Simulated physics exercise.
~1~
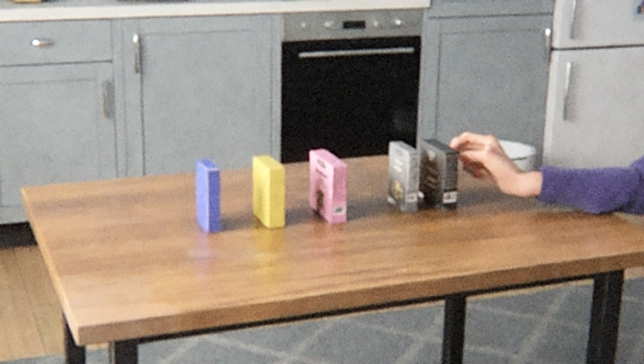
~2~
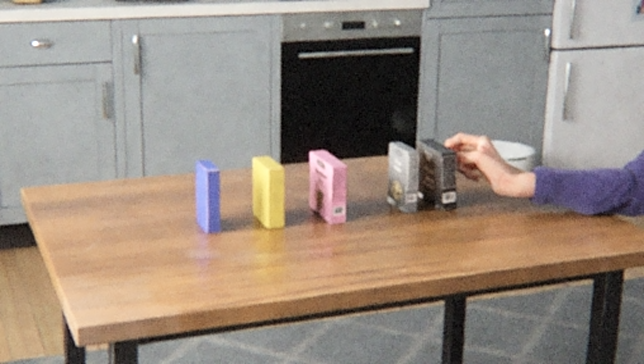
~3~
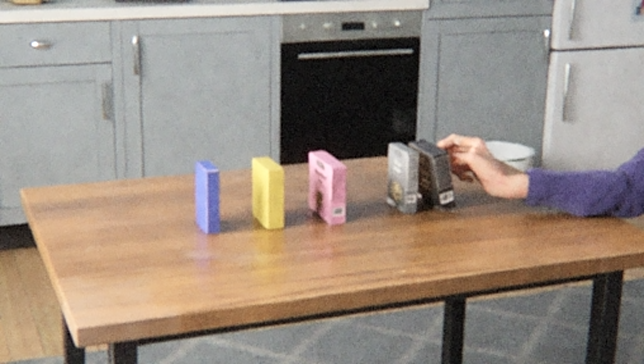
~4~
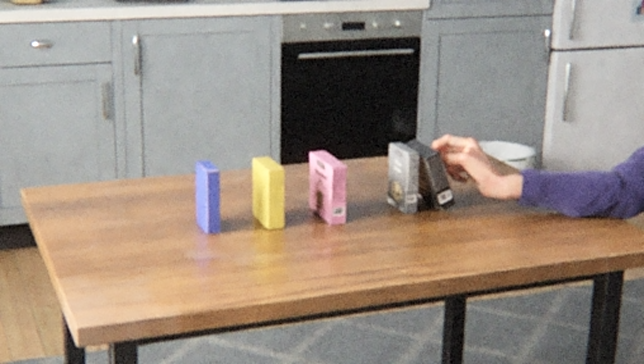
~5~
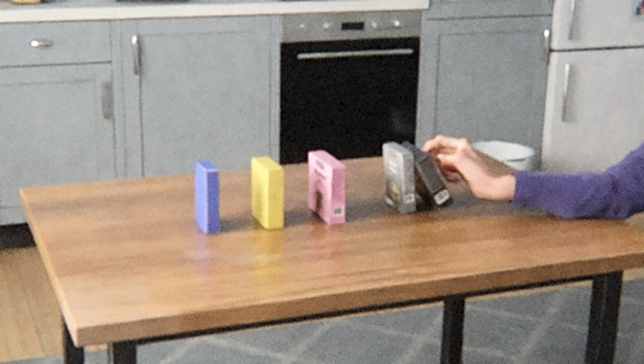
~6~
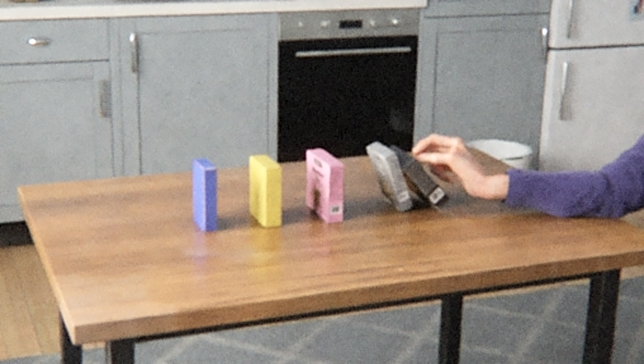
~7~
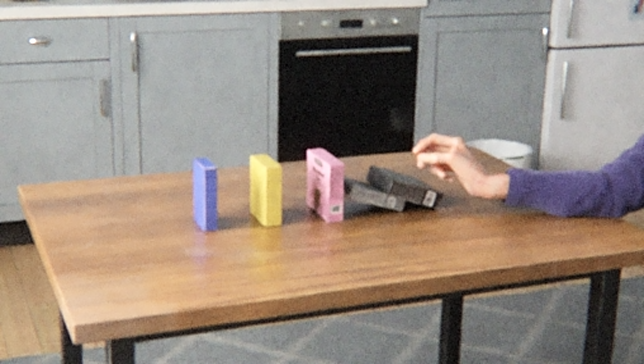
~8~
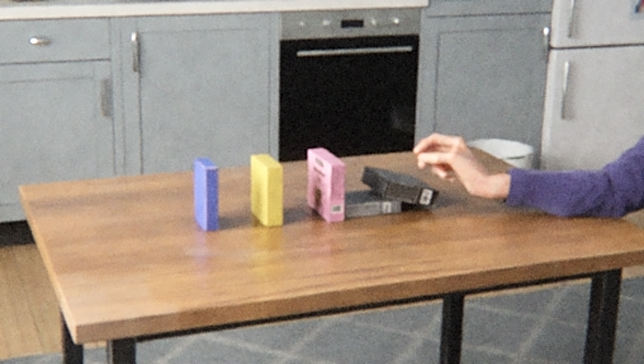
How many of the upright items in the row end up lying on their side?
Two of them end up on their side, the grey packet and the black packet.
